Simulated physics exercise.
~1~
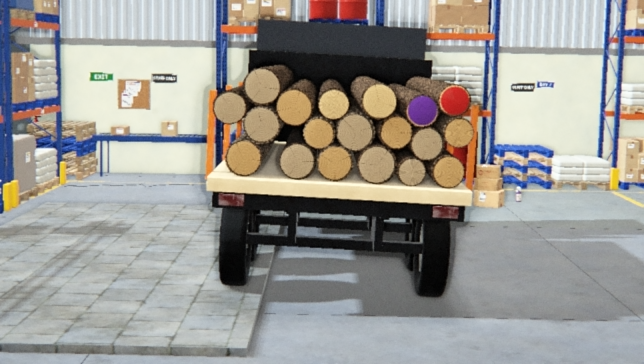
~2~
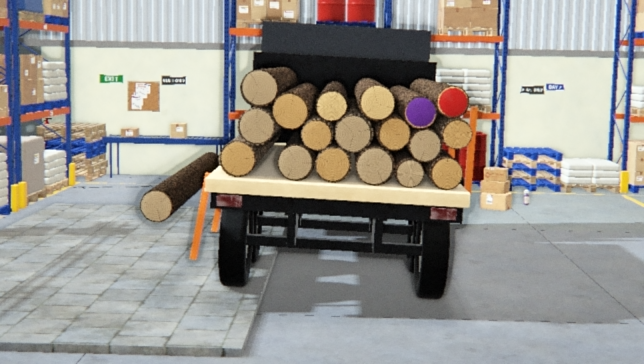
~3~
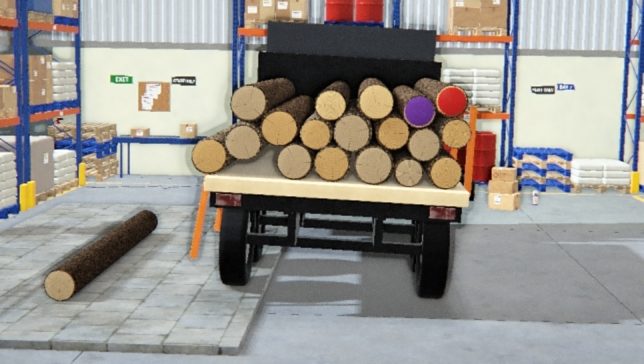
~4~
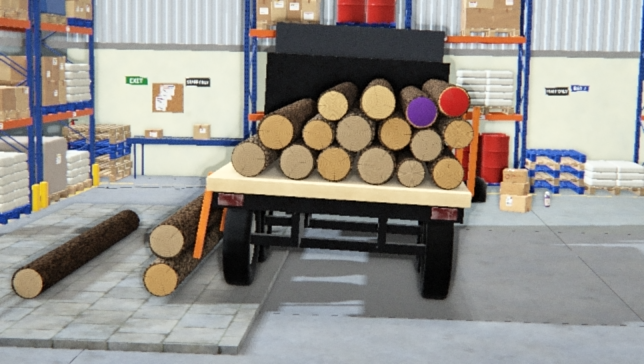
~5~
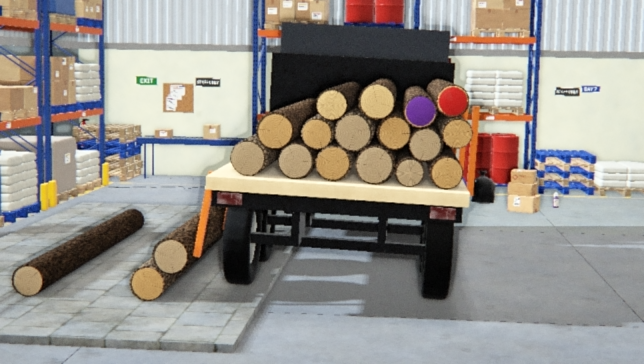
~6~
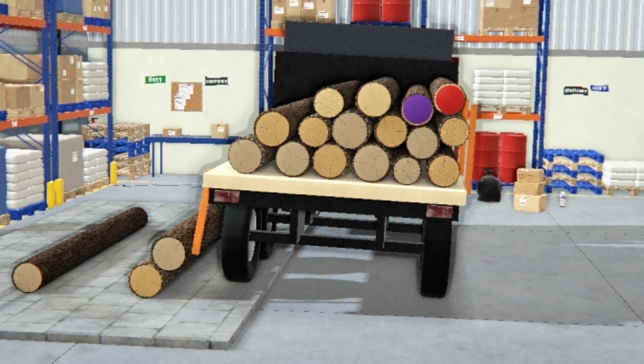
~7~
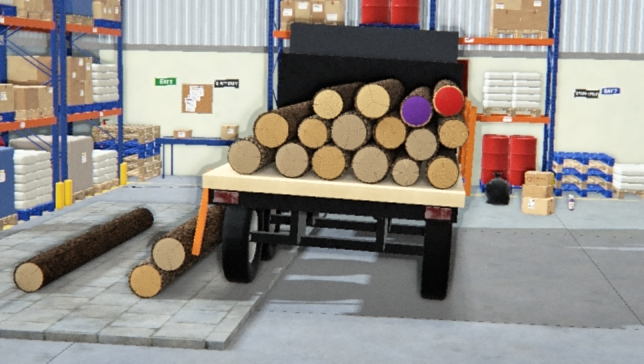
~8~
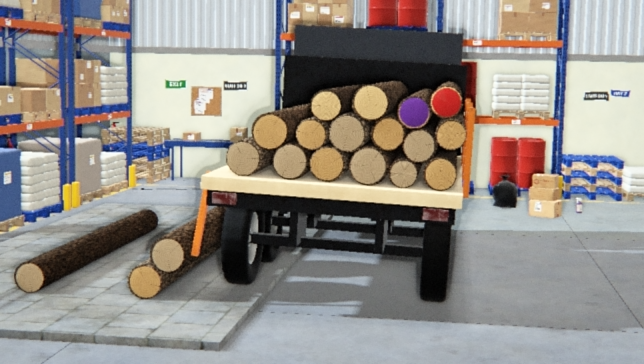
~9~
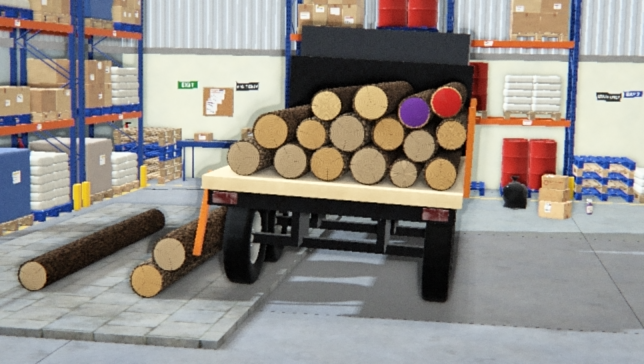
Warehouse with a parked flatbed lorry, left posts dropping and three logs rolling off while purple and red ones stay aboard.
